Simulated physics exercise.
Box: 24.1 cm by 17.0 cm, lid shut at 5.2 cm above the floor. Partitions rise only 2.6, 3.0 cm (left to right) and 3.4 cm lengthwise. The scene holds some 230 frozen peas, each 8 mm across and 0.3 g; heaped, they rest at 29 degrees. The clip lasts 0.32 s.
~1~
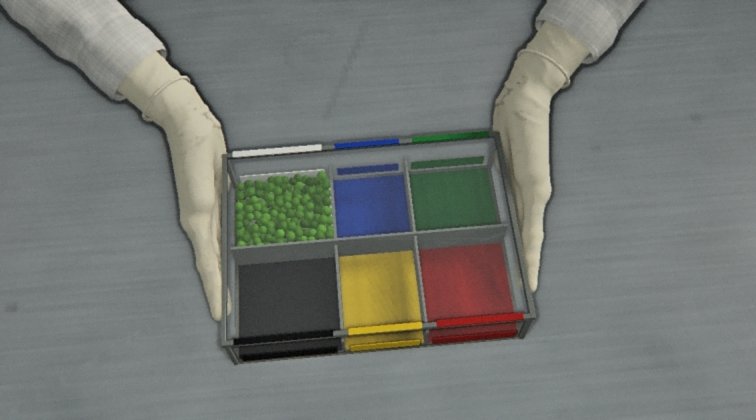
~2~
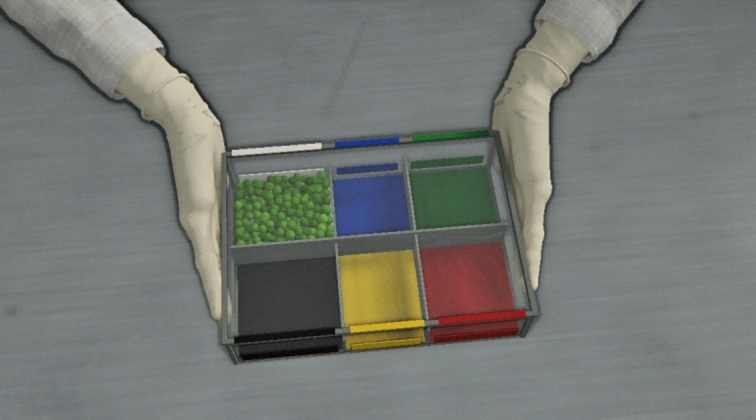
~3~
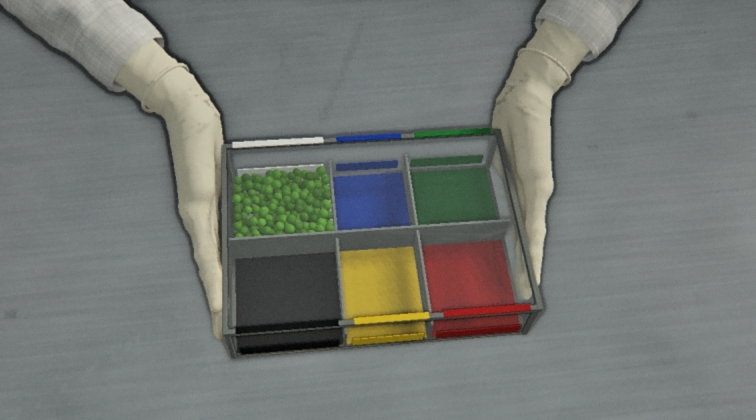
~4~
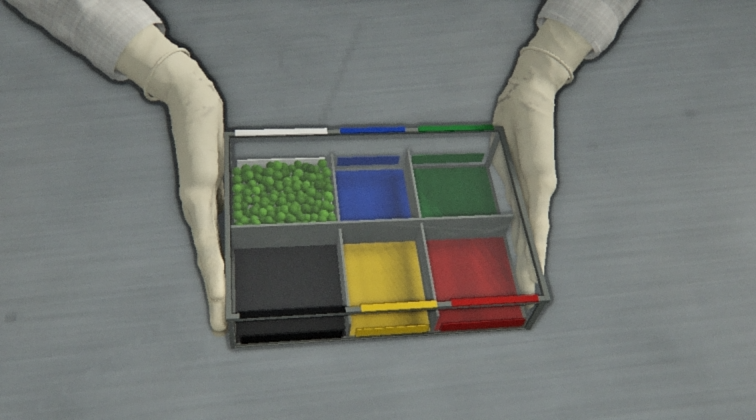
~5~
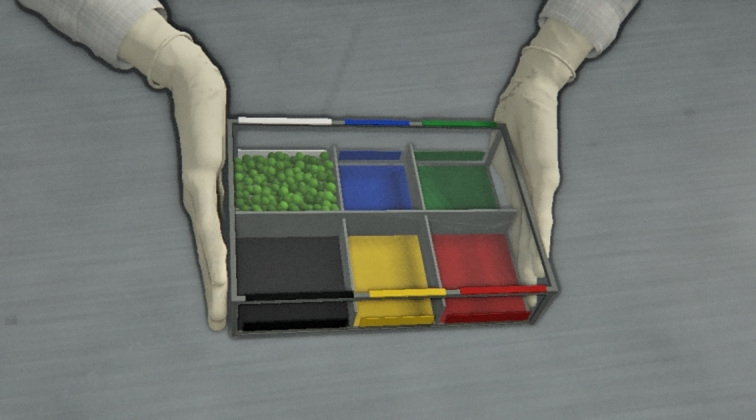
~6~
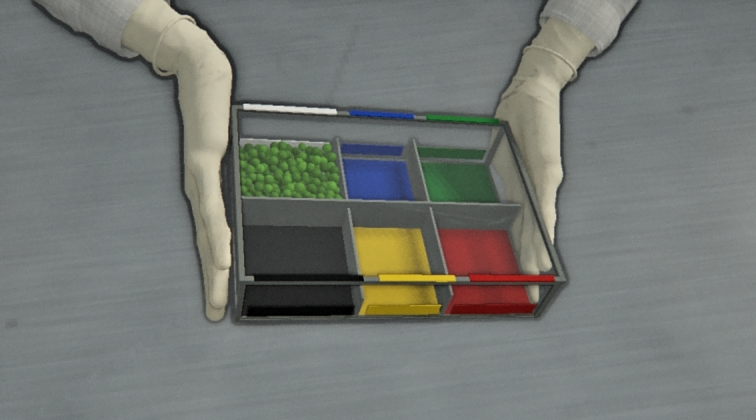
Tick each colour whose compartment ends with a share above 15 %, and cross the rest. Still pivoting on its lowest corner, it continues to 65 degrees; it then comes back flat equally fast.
Red: Cross. Blue: Tick. Green: Cross. Yellow: Cross. White: Tick. Black: Cross.
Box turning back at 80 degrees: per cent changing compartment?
Roughly 55 percent would.
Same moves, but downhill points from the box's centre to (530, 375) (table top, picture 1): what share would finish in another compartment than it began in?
About 30 per cent.
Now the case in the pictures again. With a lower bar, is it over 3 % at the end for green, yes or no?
Result for green: True.
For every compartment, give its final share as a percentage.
Final shares in percent: Red 0, blue 20, green 5, yellow 0, white 75, black 0.
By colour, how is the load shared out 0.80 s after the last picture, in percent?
Red 0; blue 15; green 0; yellow 0; white 85; black 0.
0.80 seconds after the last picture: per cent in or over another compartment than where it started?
At that instant it's around 15 per cent.
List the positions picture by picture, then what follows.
Box tilt 0 degrees, front corners at (227, 342) and (530, 314); white 100 %, in the first picture.
Box tilt 1 degrees, front corners at (227, 340) and (532, 312), in the second picture.
Box tilt 5 degrees, front corners at (228, 331) and (536, 306), lowest corner right back, in the third picture.
Box tilt 9 degrees, front corners at (231, 315) and (543, 297), lowest corner right back, in the fourth picture.
Box tilt 13 degrees, front corners at (237, 298) and (551, 288), lowest corner right back, in the fifth picture.
Box tilt 18 degrees, front corners at (245, 278) and (559, 279), lowest corner right back; white 100 %, in the sixth picture.
Then, 0.80 s after the last picture, tilt 64 degrees; blue 15 %, white 85 %.
Then, 1.34 s after the last picture, tilt 27 degrees; blue 20 %, green 5 %, white 75 %.
Then, 1.94 s after the last picture, tilt 0 degrees; blue 20 %, green 5 %, white 75 %.
In the end, red 0 %, blue 20 %, green 5 %, yellow 0 %, white 75 %, black 0 %.
